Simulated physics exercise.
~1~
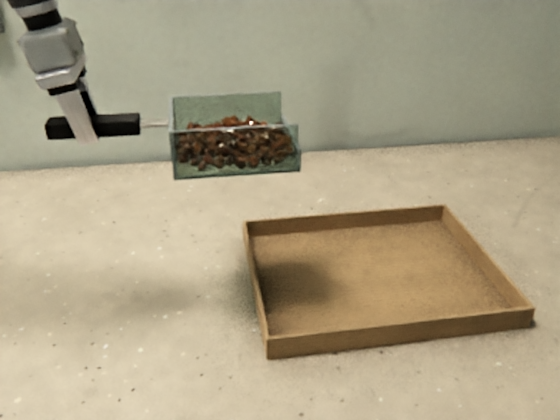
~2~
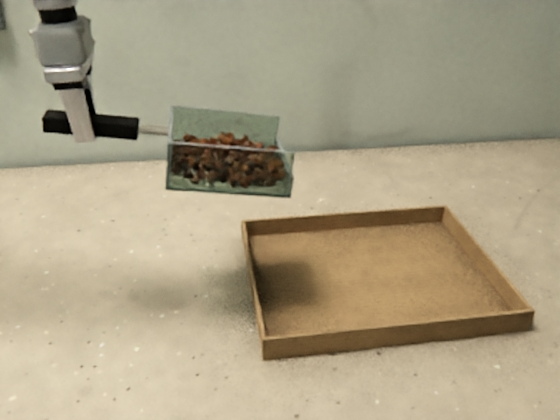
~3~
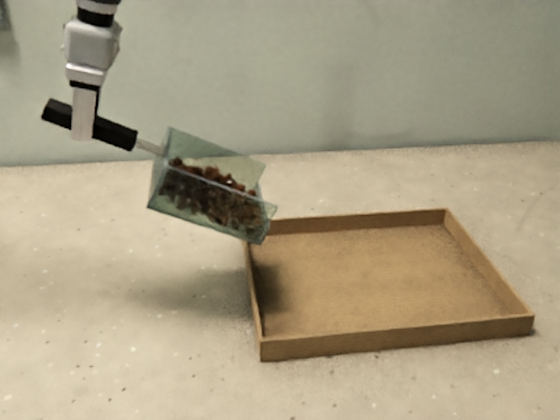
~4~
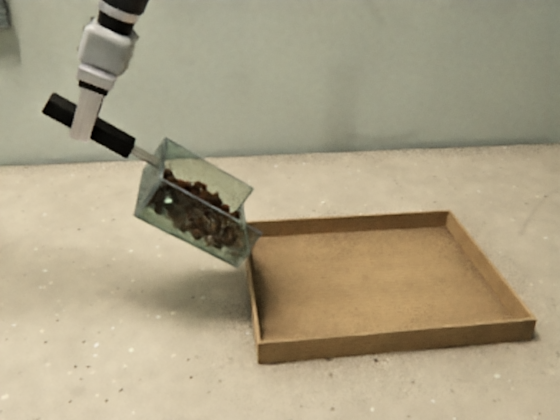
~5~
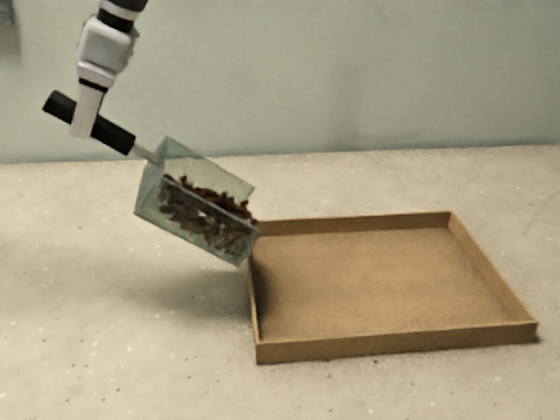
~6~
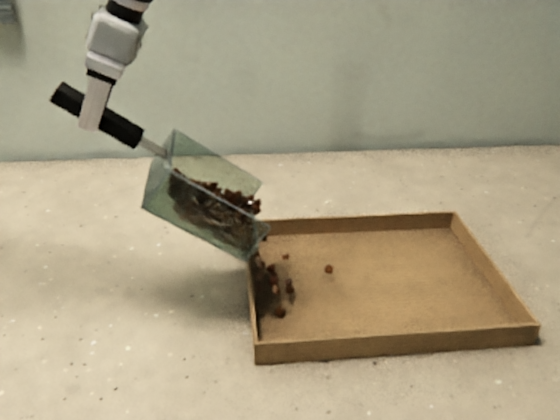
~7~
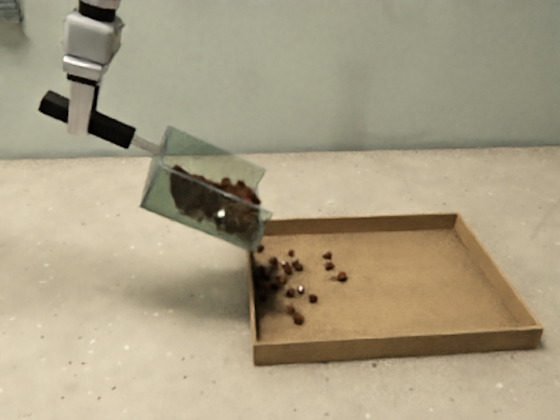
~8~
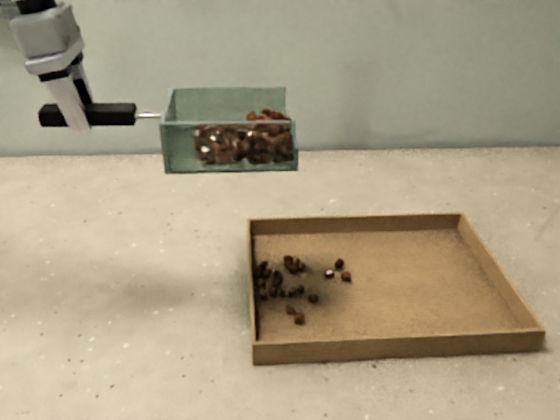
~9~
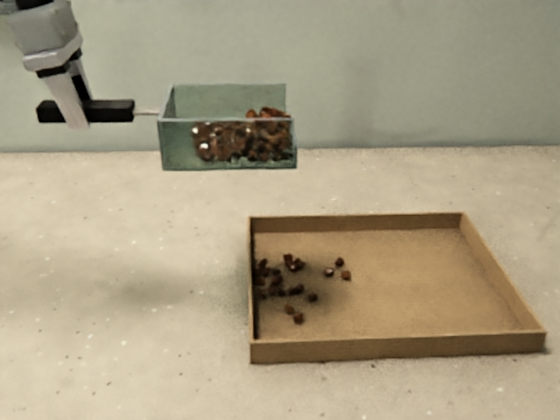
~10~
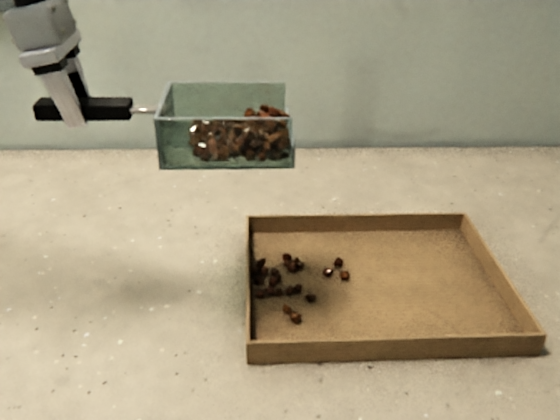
We see a robotic arm lower and tilt a clear greenish box of brown pellets toward a shallow tan tray, spilling some into its left side. The arm then raises and levels the box, which ends still holding most of the pellets above the tabletop.
